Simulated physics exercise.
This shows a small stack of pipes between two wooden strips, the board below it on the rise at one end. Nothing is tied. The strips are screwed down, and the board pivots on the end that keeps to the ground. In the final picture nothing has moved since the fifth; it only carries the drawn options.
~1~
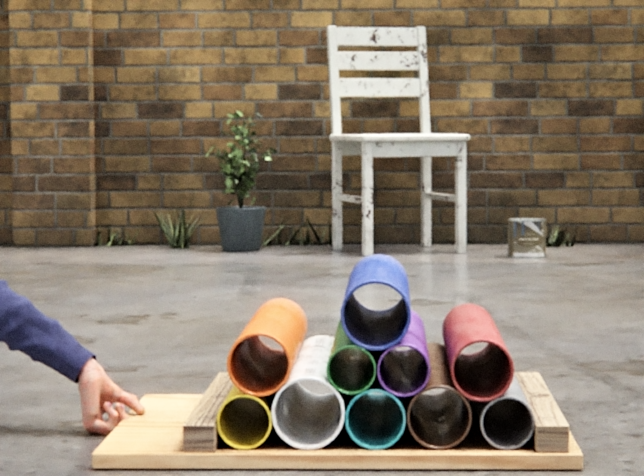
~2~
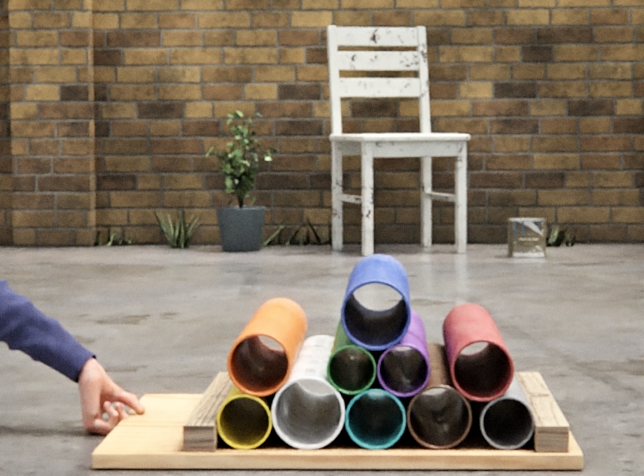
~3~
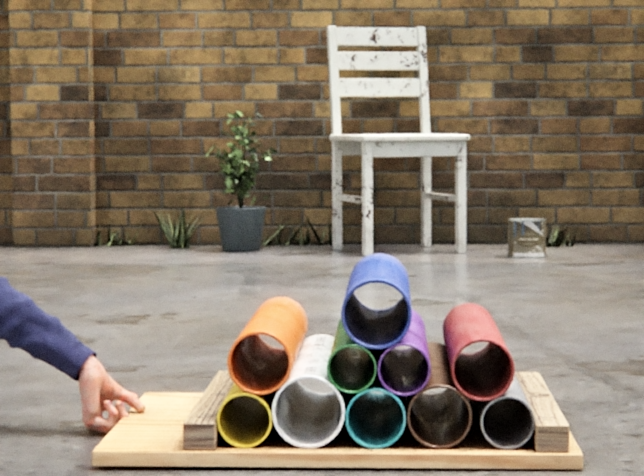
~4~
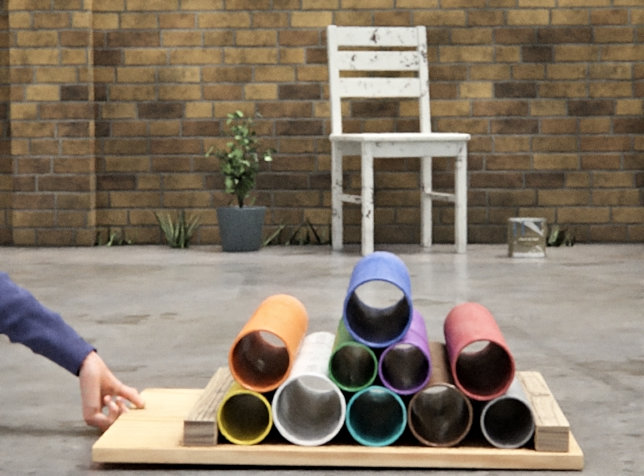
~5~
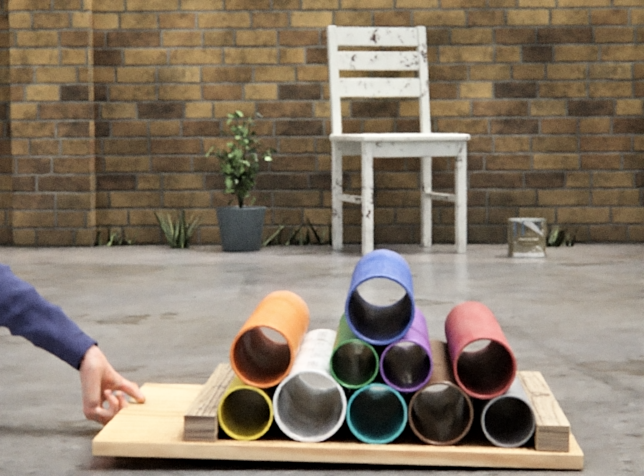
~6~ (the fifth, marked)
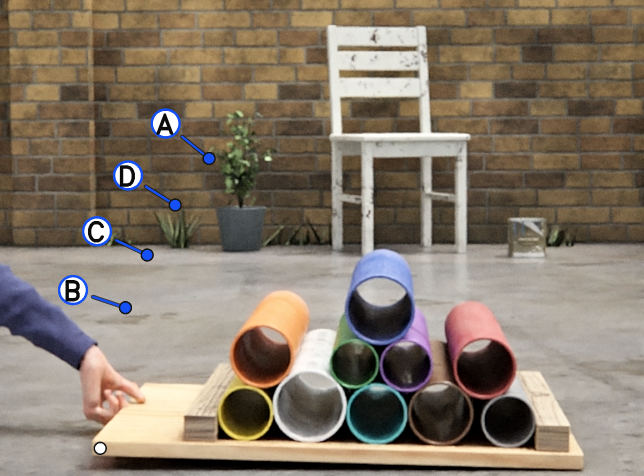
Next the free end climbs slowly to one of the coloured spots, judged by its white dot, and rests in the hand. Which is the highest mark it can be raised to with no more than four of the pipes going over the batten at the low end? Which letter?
At most to A.
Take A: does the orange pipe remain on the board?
Yes, with A.
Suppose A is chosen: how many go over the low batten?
At A the number is four.
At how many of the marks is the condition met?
Four of the four.
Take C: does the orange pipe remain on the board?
The orange pipe: Yes.
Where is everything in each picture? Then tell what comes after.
White pipe (308, 413); turquoise pipe (376, 419); brown pipe (439, 417), in the first picture.
Brown pipe (439, 417); grey pipe (508, 423), in the second picture.
Board (341, 415); yellow pipe (245, 420); orange pipe (260, 363); green pipe (352, 369), in the third picture.
Board (341, 413); yellow pipe (245, 417); white pipe (309, 409), in the fourth picture.
Board (342, 410); yellow pipe (246, 413); white pipe (310, 406), in the fifth picture.
On the marked copy, A at (209, 159); B at (125, 308); C at (147, 255); D at (175, 205); the white dot at (101, 448).
With A. Early on, board at 21°.
Further on, board at 39°.
At the end, board at 39°, four over the low batten (purple, red, green, blue).
As for the rest, B one over the low batten (red); C two over the low batten (red, blue); D two over the low batten (red, blue).
